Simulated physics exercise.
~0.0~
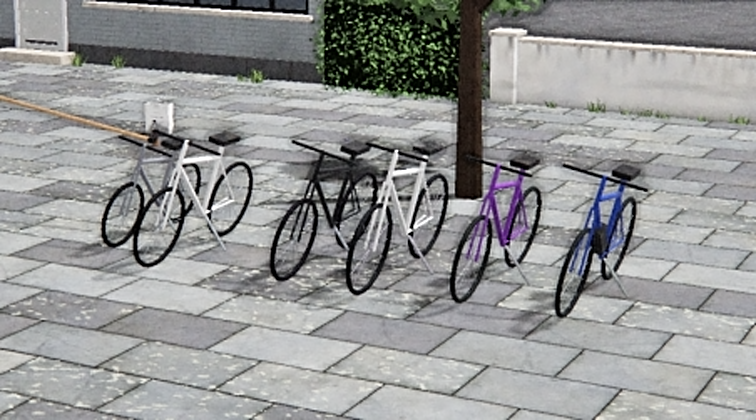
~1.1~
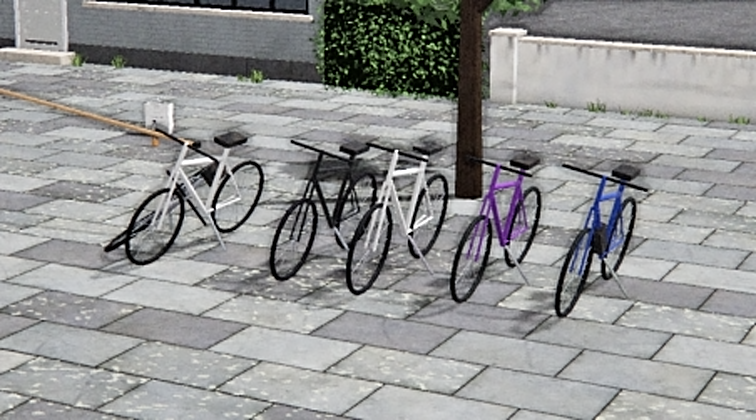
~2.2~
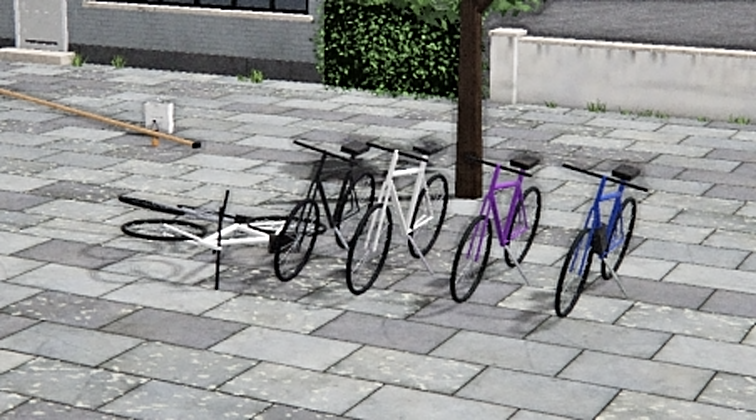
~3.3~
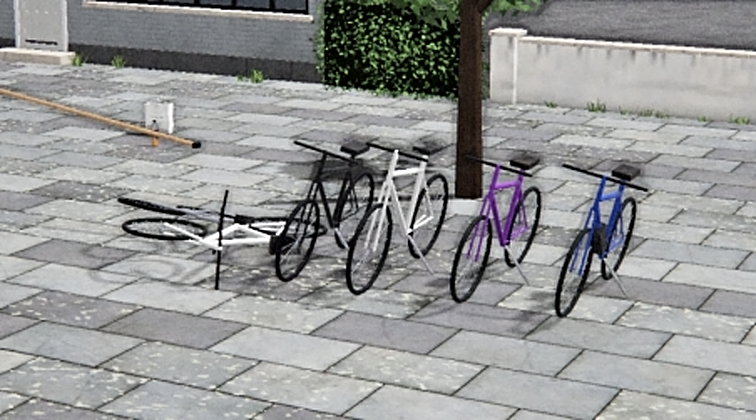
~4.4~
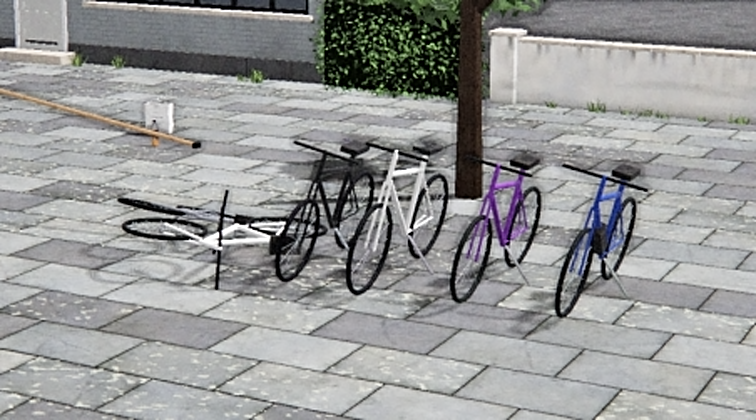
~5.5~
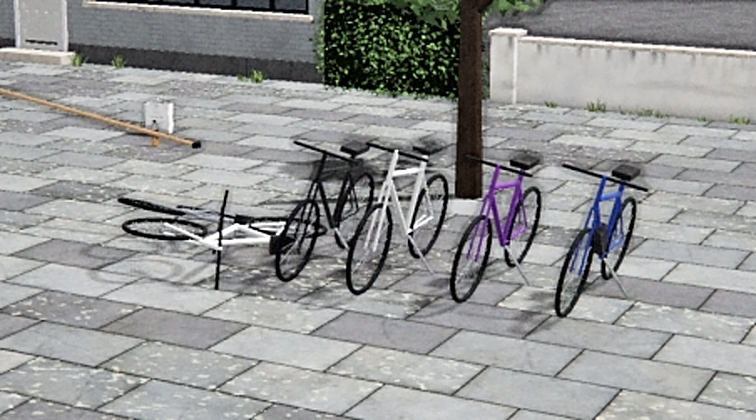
A long, thin tan pole reaches in from the left and moves a little to the right against the leftmost of six bicycles standing in a row on grey paving. That bicycle tips over to the right, into the white one beside it. The white bicycle then goes down too, and the pair end up lying flat and overlapping, close to the wheels of the black bicycle. The black one stays upright, and the fall spreads no further. At the end two bicycles are down, while the black, the other white, the purple and the blue ones still stand.
